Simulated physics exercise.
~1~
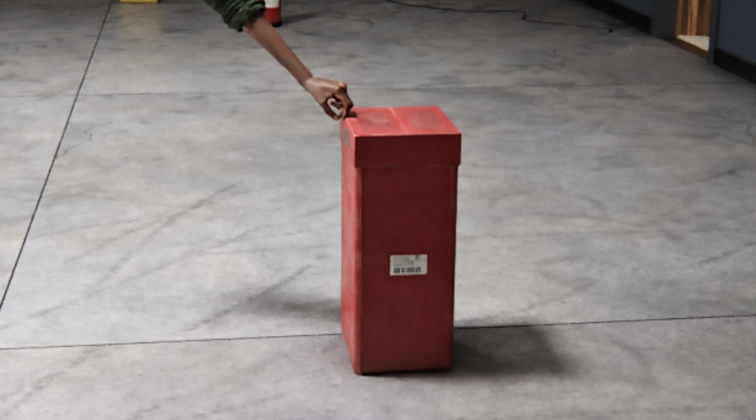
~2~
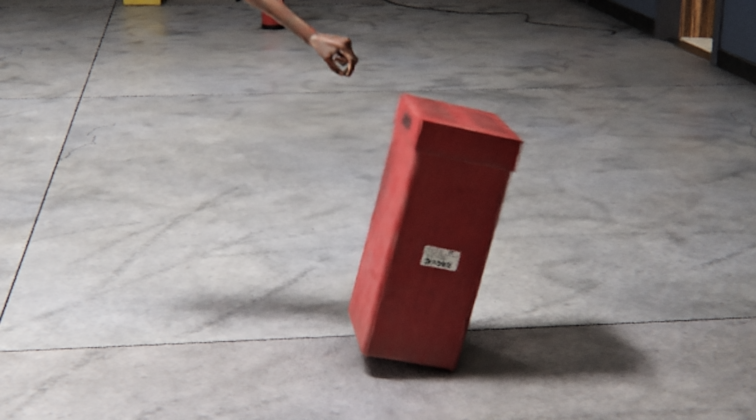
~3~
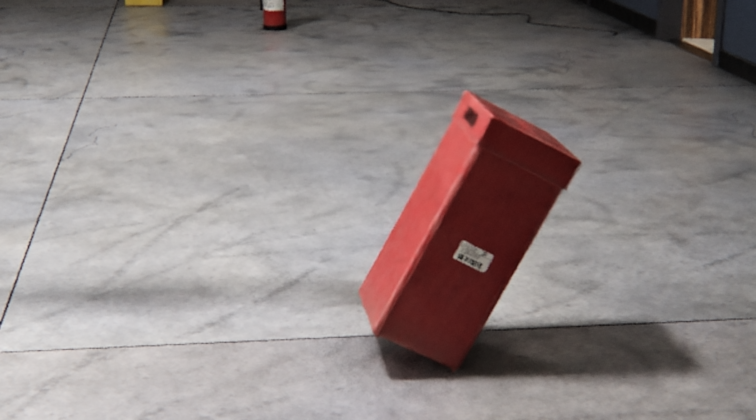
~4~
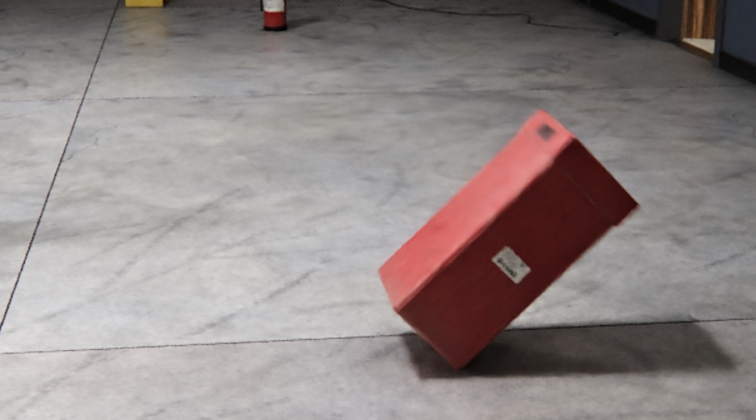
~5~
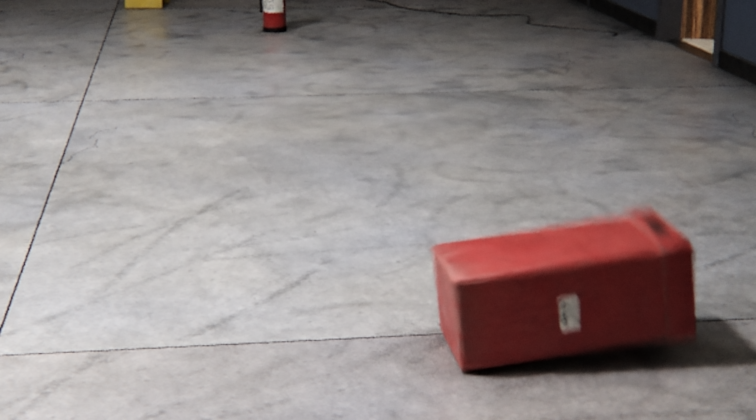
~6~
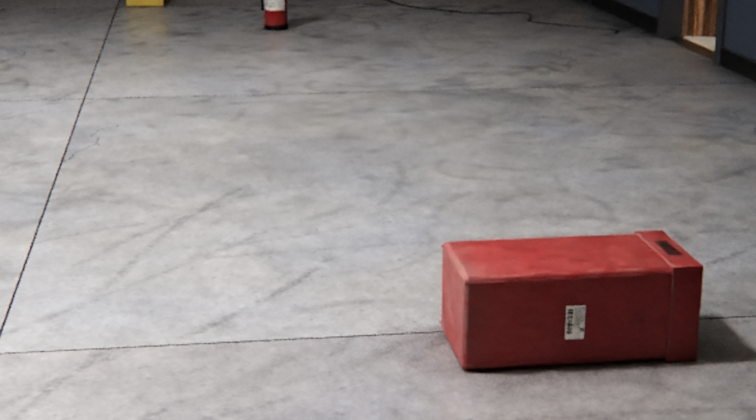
A tall red box stood upright on a gray floor until a hand shoved it near the top and drew back out of view. The box tipped over to the right, leaning farther and farther, and ended up lying on its side.
